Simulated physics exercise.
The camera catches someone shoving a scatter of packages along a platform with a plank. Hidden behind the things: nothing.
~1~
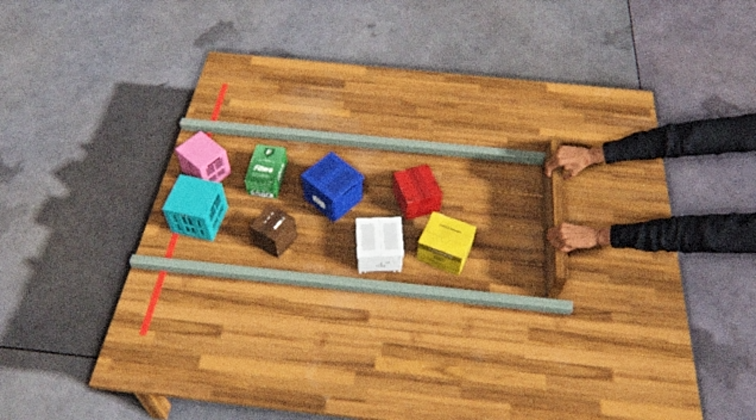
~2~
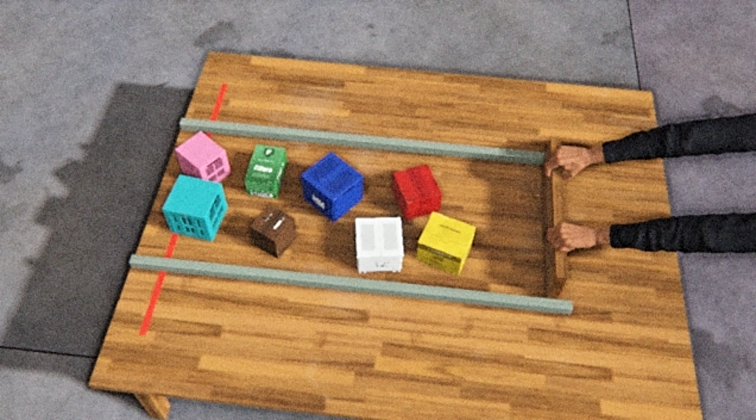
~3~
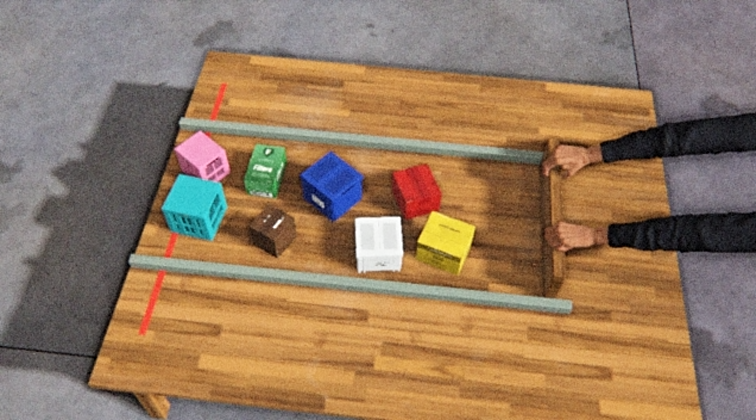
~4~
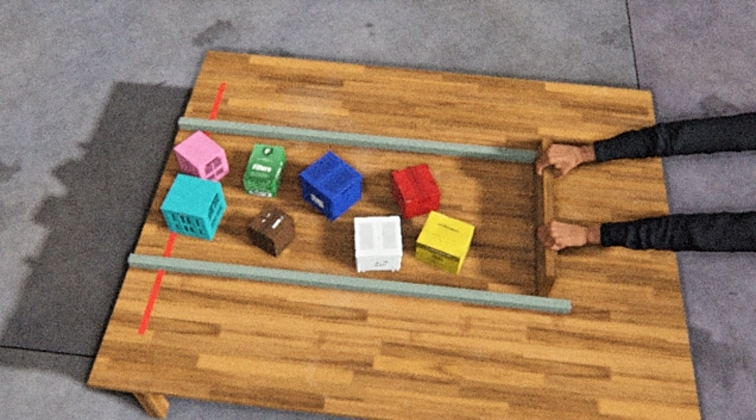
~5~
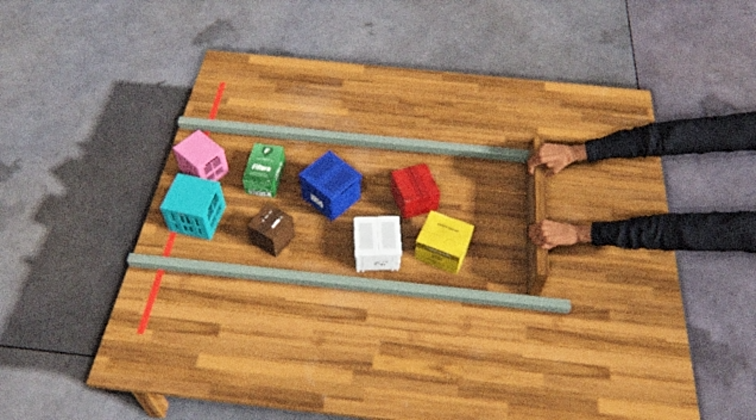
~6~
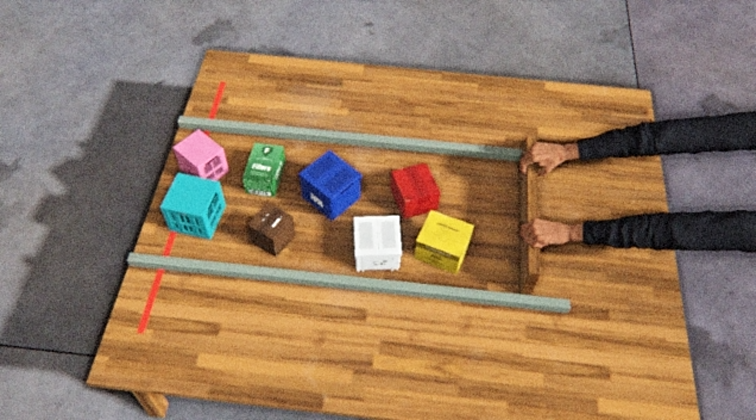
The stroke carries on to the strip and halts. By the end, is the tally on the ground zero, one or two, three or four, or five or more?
In the end, the drop-off count sits at five or above.
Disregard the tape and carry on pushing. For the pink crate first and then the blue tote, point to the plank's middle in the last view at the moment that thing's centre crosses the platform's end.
Roughly (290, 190); roughly (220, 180).
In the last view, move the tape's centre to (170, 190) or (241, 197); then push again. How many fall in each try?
The ground gets 8 in the first try and 3 in the second.
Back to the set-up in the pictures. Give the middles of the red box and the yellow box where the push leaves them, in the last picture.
Red box: About (174, 160); yellow box: About (150, 216).
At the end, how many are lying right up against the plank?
2 in contact.
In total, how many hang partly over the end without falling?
That comes to 2 of them.
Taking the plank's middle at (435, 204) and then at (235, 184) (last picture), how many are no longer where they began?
Tally: 3; 8.
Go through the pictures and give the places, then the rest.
Pink crate (204, 161); turquoise crate (196, 208); green box (267, 172); plank (554, 217); tape (189, 194), in the first frame.
Turquoise crate (196, 208); white tote (379, 245), in the second frame.
Green box (266, 171); yellow box (445, 243), in the third frame.
Pink crate (202, 161); brown parcel (272, 231), in the fourth frame.
Turquoise crate (194, 207); blue tote (331, 187), in the fifth frame.
Pink crate (202, 160); turquoise crate (194, 206); green box (265, 170); plank (529, 213); tape (187, 192), in the sixth frame.
Soon after, none off yet; pink crate at rest near (202, 160); turquoise crate at rest near (194, 206); green box at rest near (265, 170).
Then, none off yet; pink crate at rest near (201, 160); turquoise crate moved a little near (186, 205); green box moved a little near (242, 167).
Further on, two off so far; pink crate on the ground near (144, 202); turquoise crate on the ground near (130, 246); green box moved well along near (170, 153).
At rest, the number that fall off is five or more; fallen, white tote, blue tote, brown parcel, green box, turquoise crate and pink crate.
